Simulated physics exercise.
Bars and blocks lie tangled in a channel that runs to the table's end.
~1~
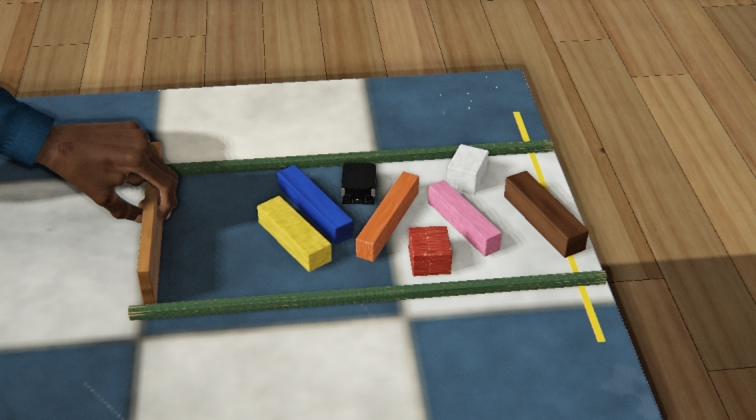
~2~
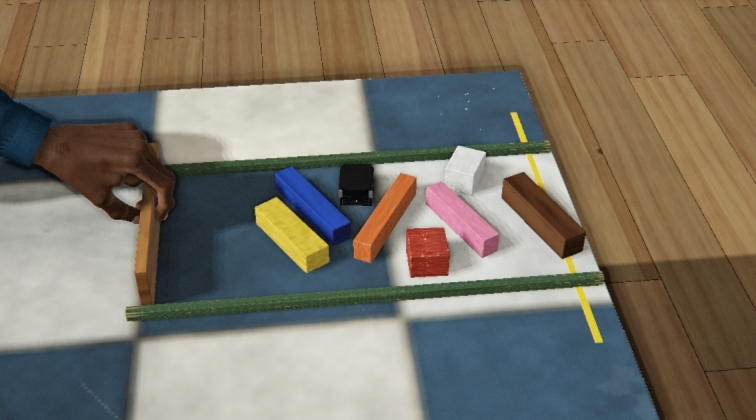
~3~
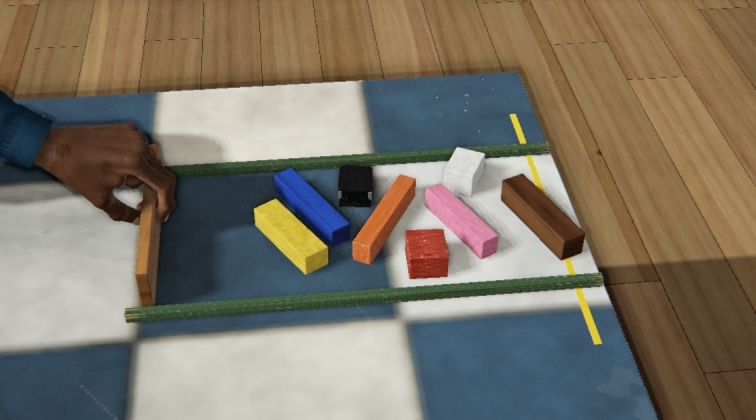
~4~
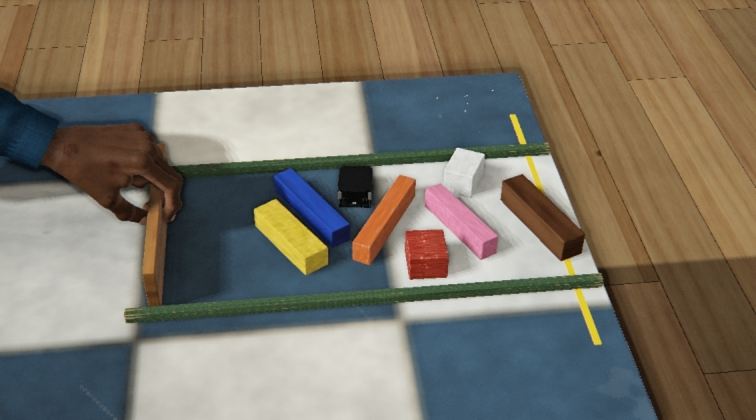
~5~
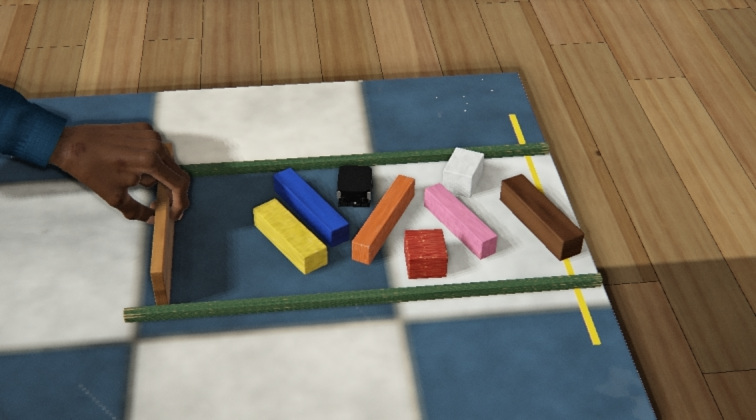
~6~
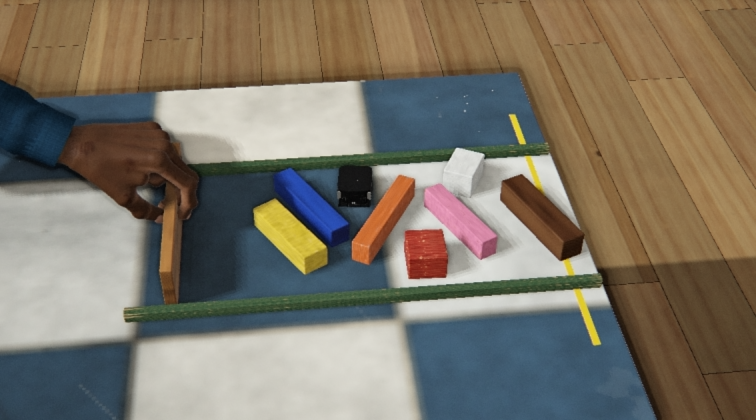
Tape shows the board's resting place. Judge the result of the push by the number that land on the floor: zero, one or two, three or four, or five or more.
The number that land on the floor is five or more.
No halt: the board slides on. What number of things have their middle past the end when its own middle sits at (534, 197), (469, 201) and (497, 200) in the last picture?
The counts would come out as 6, 1 and 3.
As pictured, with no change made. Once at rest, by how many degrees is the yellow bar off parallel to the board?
Angle: Roughly 0 degrees.
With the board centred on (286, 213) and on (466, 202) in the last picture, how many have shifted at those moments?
Tally: First 2; then 8.
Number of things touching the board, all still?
1.
Soon after, none off yet; brown stick at rest near (541, 216); white block at rest near (464, 172); pink bar at rest near (460, 220).
After that, none off yet; brown stick displaced a little near (558, 214); white block displaced about its own width near (513, 167); pink bar displaced about its own width near (535, 228).
In the end, the number that fall off is five or more; gone, blue stick, black case, orange bar, red block, pink bar, white block and brown stick.
